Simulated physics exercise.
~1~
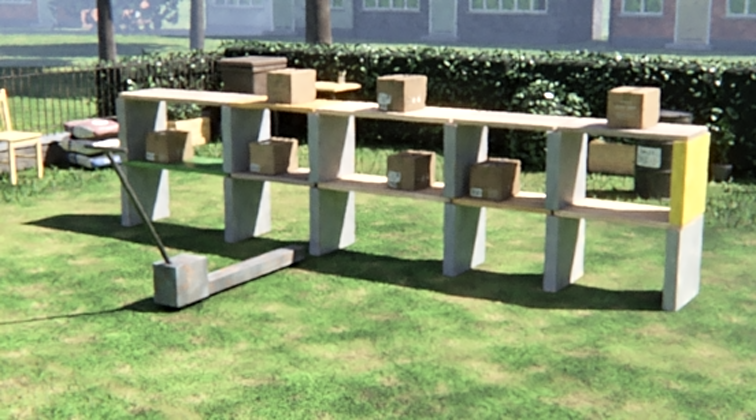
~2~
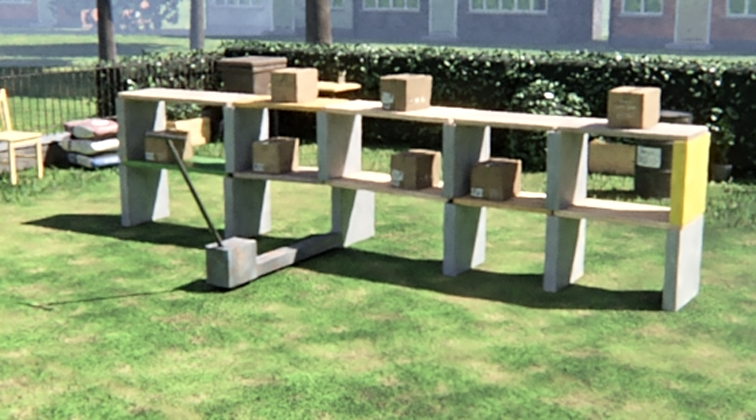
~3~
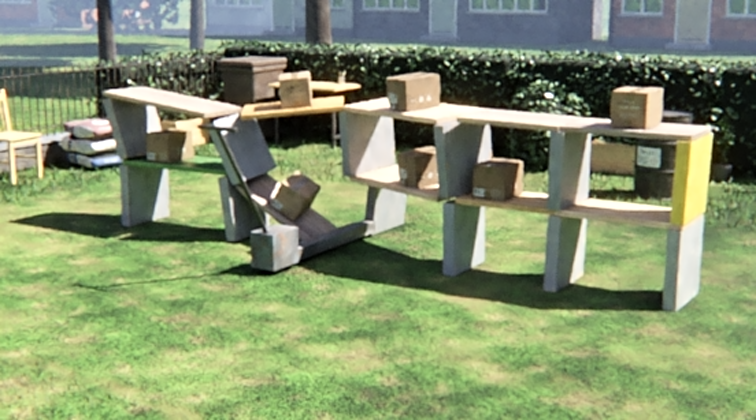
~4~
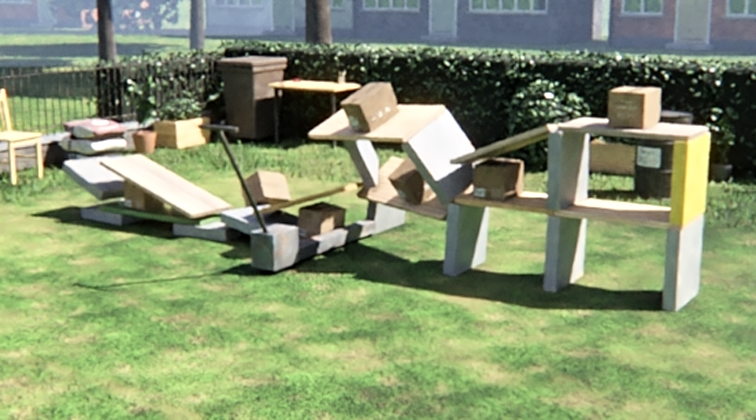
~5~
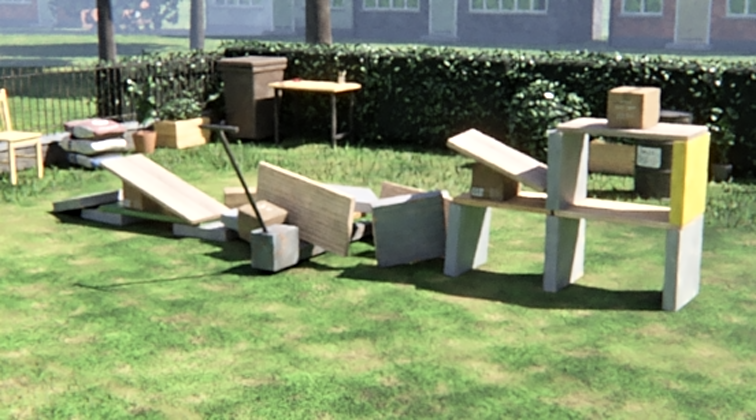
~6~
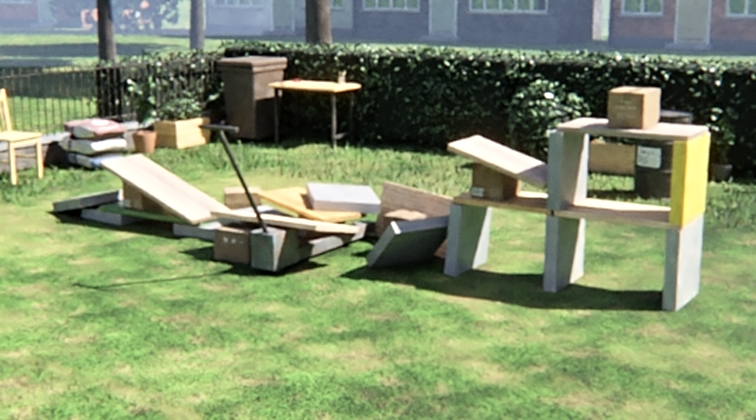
A long two-tier rack of grey uprights and pale boards, holding brown cartons, stands on a sunny lawn before a hedge, seen from a fixed view in front. A low grey jack with a slanted handle slides right at its base, pushing a lower upright. The boards above part, and a carton tips into the gap. The left end then drops flat, while the middle leans and spills boards, uprights and cartons onto the grass. At the end, a heap surrounds the stopped jack, while the right end, with its yellow upright and top carton, still stands beside one tilted board.
